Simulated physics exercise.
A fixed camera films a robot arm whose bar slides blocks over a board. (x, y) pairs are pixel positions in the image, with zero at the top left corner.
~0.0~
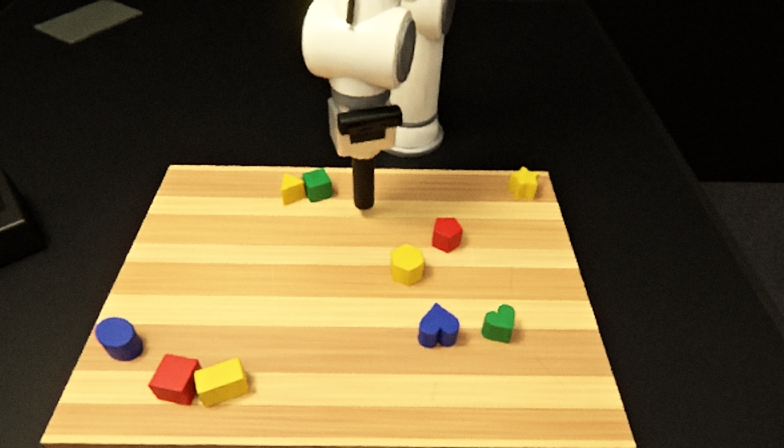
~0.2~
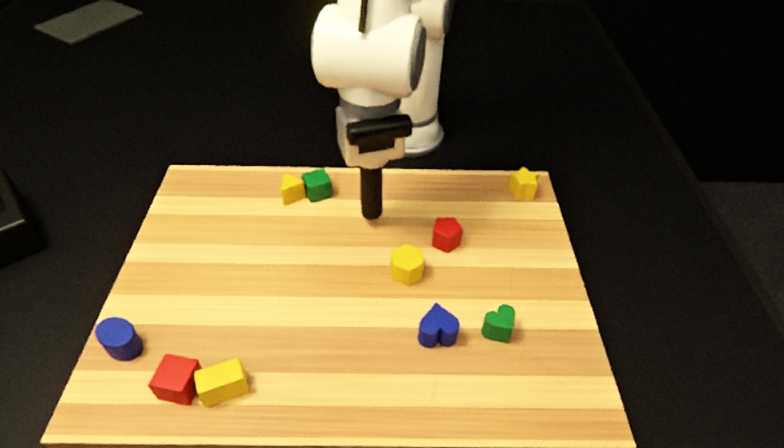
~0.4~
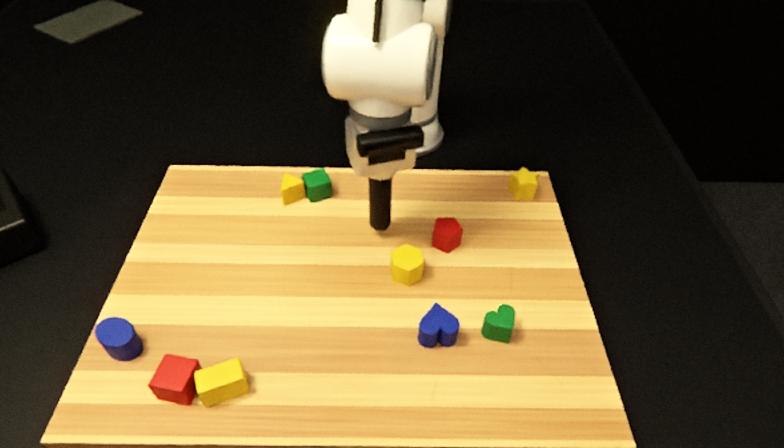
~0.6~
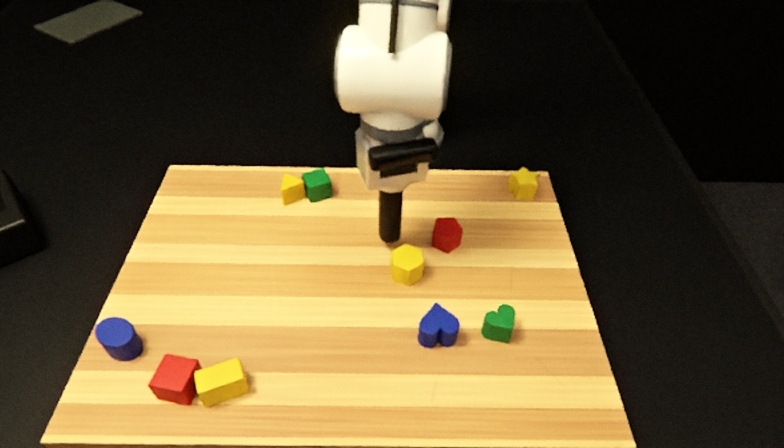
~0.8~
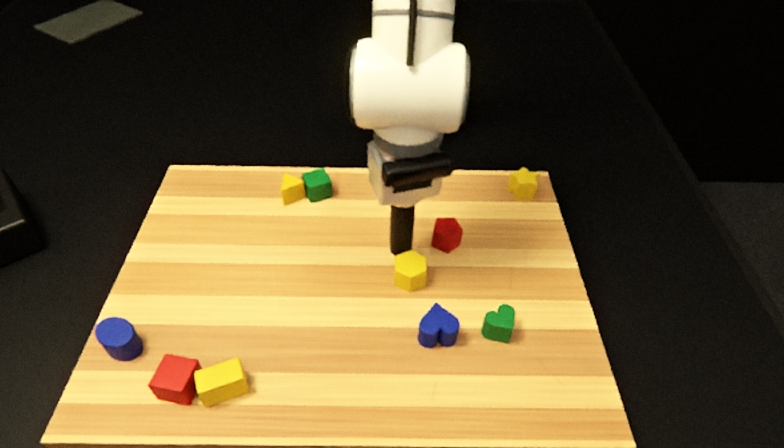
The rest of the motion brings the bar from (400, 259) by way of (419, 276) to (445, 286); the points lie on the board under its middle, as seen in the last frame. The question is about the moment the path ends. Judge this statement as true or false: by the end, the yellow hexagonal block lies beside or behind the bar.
The claim holds.
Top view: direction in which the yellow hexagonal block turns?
It turns clockwise.
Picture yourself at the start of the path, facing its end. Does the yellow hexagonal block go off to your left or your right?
Seen from start to end, it moves right.
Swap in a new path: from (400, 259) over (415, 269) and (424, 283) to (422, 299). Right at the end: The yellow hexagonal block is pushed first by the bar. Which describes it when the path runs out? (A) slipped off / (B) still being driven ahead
The one that fits is B, still being driven ahead.
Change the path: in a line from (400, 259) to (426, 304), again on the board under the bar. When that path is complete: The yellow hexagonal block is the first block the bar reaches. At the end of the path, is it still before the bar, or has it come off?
Ahead to the end.
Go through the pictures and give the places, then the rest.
In the first frame, tip of the bar at (364, 203), middles of tops, yellow hexagonal block at (408, 257), red pentagon at (448, 226).
In the second frame, bar at (372, 212), nothing pushed.
In the third frame, bar at (380, 223), nothing pushed.
In the fourth frame, bar at (390, 235), nothing pushed.
In the fifth frame, bar at (401, 249), yellow hexagonal block at (411, 263), red pentagon at (448, 226).
What follows on the original path. Halfway along, bar at (421, 267); yellow hexagonal block at (422, 283), turned 35° clockwise.
At the end, bar at (447, 277); yellow hexagonal block at (426, 288), turned 55° clockwise; red pentagon unmoved.
